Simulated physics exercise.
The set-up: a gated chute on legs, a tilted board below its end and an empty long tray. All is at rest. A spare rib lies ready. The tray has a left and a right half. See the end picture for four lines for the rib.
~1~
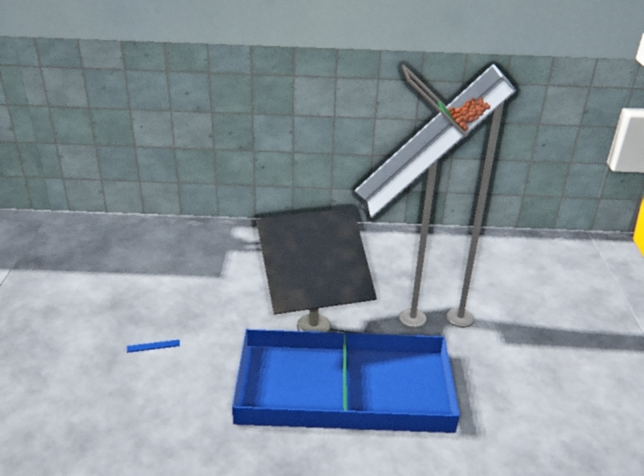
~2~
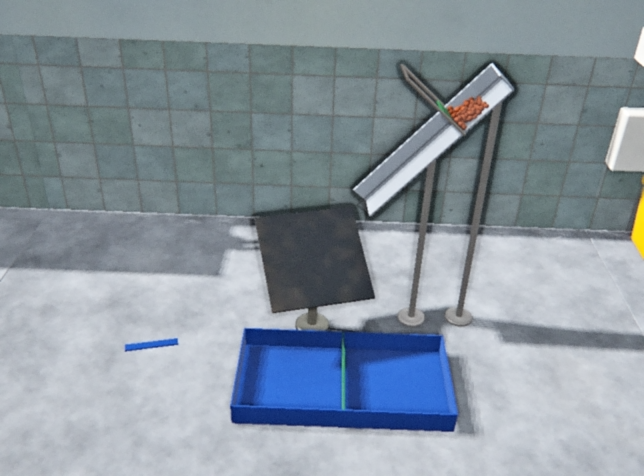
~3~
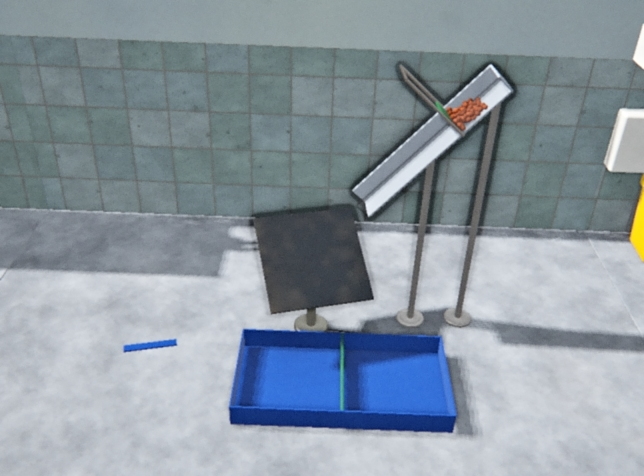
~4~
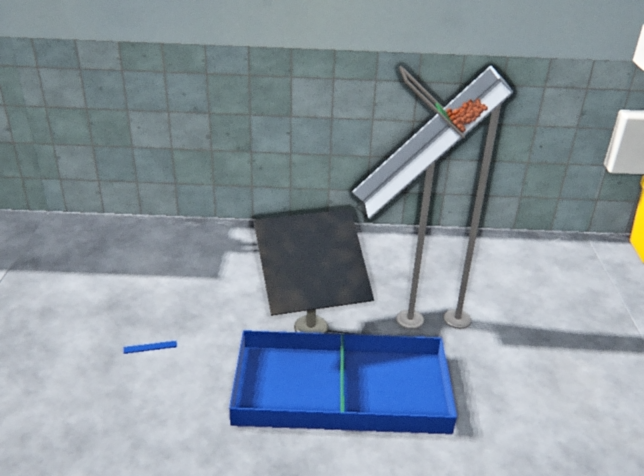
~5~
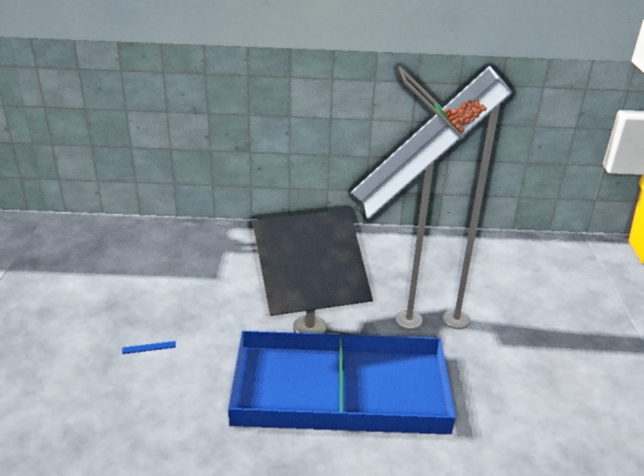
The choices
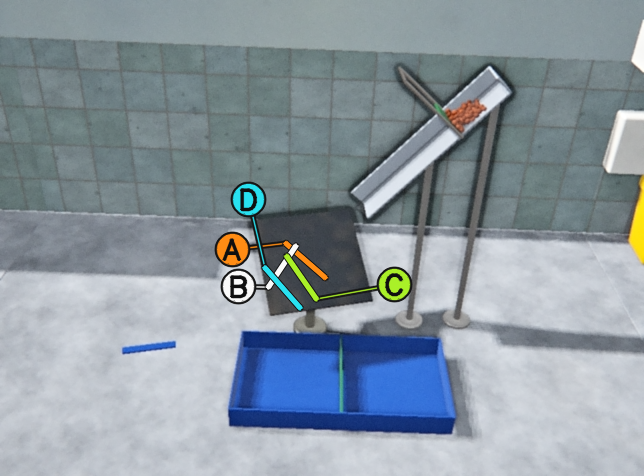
Nothing moves as orange pellets sit behind a gate in a sloping chute above a blue tray.
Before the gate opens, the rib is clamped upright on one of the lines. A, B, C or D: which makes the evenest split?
Choose C.
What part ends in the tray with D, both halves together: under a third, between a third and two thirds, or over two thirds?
It is over two thirds.
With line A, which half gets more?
More lands on the right.
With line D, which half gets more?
More lands on the left.
On the marked copy, line A from (285, 243) to (325, 277); line B from (295, 245) to (268, 287); line C from (286, 256) to (316, 299); line D from (264, 267) to (300, 307).
With A, of what is caught, a small share in the left half, the bulk in the right.
With B, of what is caught, all but a few in the left half, a small share in the right.
With C, of what is caught, close to half in the left half, close to half in the right.
With D, of what is caught, all but a few in the left half, a small share in the right.
